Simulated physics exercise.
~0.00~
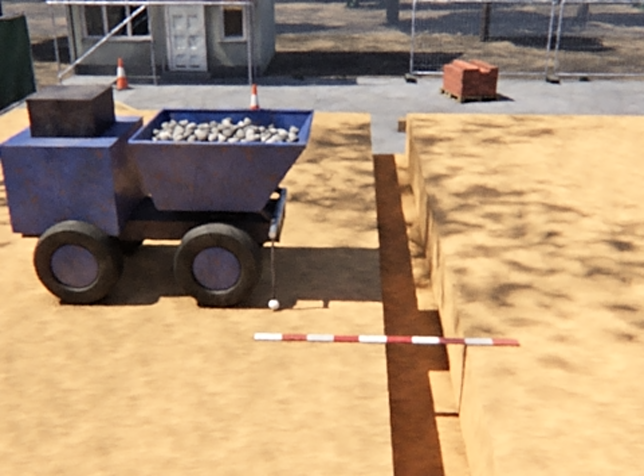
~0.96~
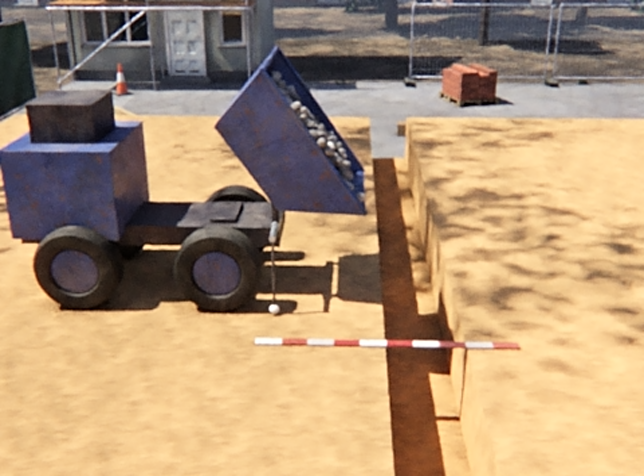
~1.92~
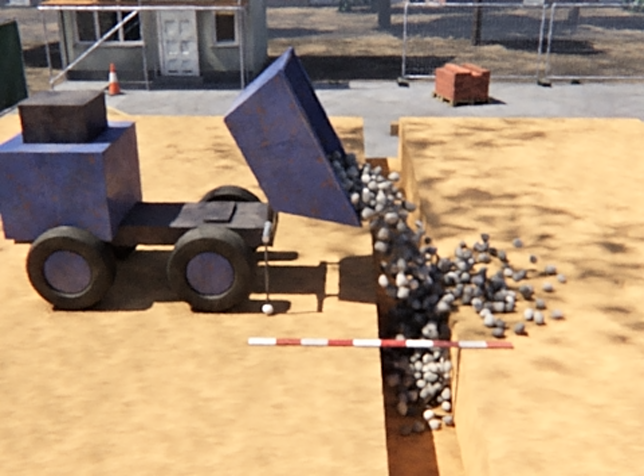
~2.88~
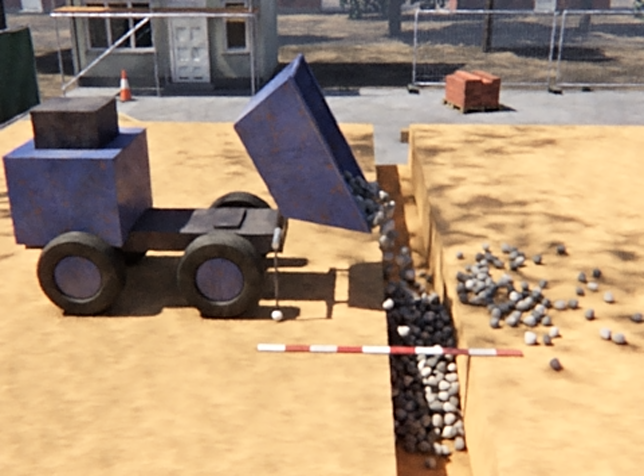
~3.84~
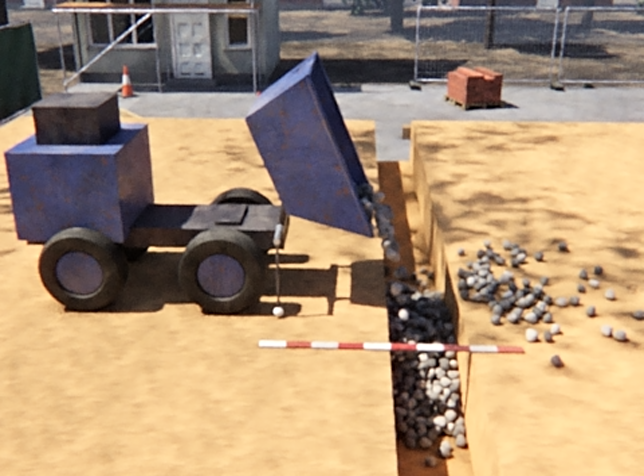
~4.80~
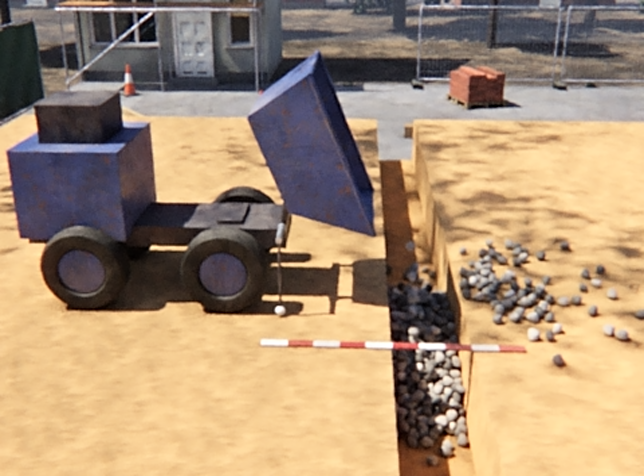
In the video, a blue dumper on sandy ground tips its raised body toward a narrow trench, spilling rounded grey stones that pour out to the right. Most end up piled in the trench, some lie scattered on the far side, and the body stays steeply tilted, apparently empty.
